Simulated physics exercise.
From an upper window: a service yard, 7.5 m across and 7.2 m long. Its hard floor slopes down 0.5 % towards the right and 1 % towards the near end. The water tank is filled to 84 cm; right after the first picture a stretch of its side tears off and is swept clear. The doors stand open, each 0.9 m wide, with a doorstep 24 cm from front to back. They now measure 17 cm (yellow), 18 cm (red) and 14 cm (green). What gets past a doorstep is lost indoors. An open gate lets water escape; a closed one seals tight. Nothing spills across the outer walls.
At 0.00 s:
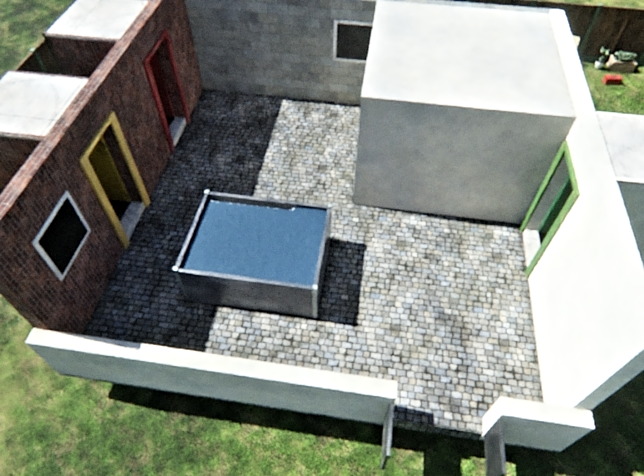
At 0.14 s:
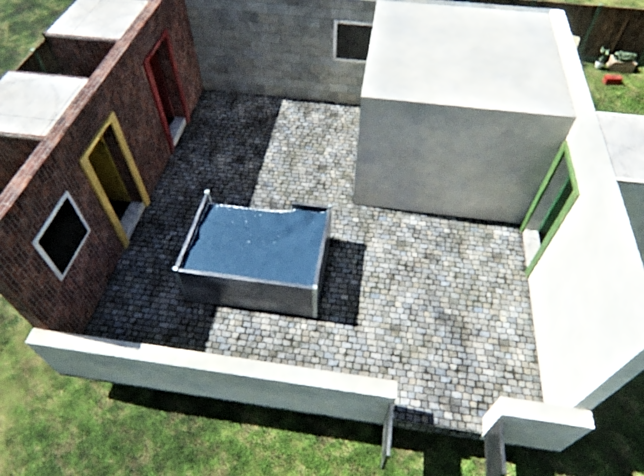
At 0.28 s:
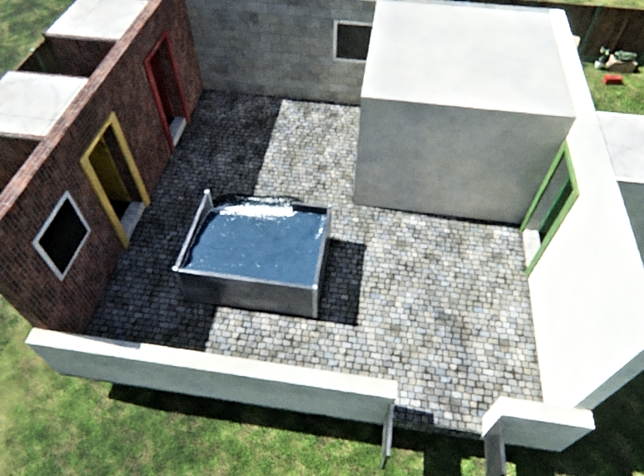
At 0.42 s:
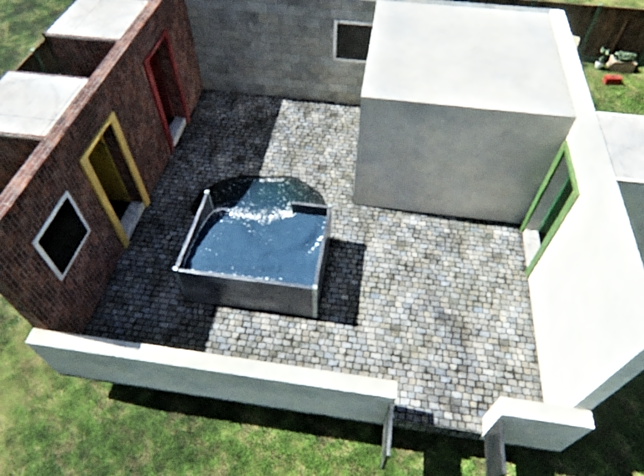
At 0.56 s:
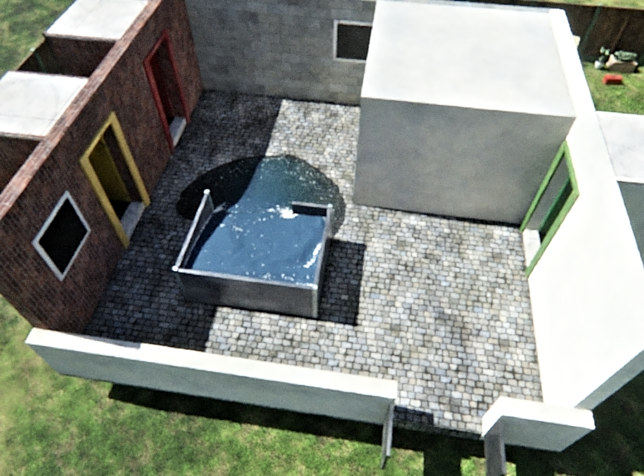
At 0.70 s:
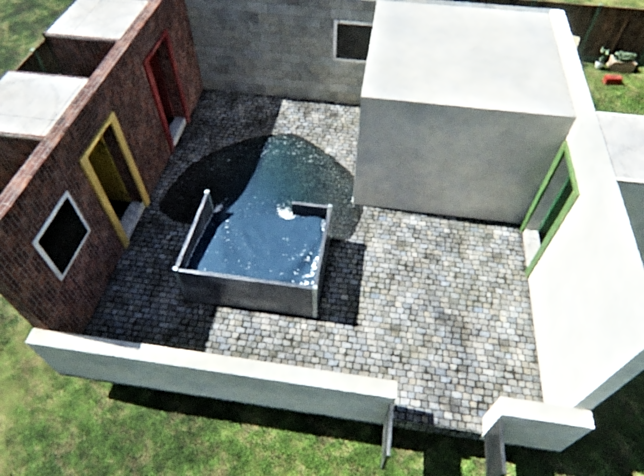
Water pours from the broken far side of the tank and spreads across the paved yard.
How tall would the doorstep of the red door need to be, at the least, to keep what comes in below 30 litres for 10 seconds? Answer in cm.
Some 15 cm above the ground.
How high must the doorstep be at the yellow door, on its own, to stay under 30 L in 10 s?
About 8.0 cm at yellow.
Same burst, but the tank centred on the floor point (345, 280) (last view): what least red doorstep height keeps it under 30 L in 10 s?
Then roughly 14.0 cm.
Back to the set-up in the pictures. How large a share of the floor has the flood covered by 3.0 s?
About 40 per cent.
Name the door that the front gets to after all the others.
The green one.
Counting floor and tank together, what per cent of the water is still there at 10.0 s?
About 98 per cent.
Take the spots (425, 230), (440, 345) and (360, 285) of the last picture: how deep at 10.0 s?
About 2, 4 and 2 cm.
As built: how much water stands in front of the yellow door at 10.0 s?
Some 6.5 cm.
After 1.4 s water covers 40 % of the floor, deepest (38 cm) near (249, 226); 10 cm at the red door, 0 litres in over its 18 cm doorstep.
After 3.0 s water covers 40 % of the floor, deepest (36 cm) near (273, 100); 18 cm at the red door, 4 litres in over its 18 cm doorstep.
After 10.0 s water covers 95 % of the floor, deepest (16 cm) near (276, 229); 8 cm at the red door, 12 litres in over its 18 cm doorstep.
At the red door as built, the water arrived by 1.2 s and peaked near 24 cm at 1.8 s.
With a doorstep of 13.5 cm, 44 litres would have come in within the 10 s; with 18 cm, 12 litres. So under 30 litres takes about 15 cm.
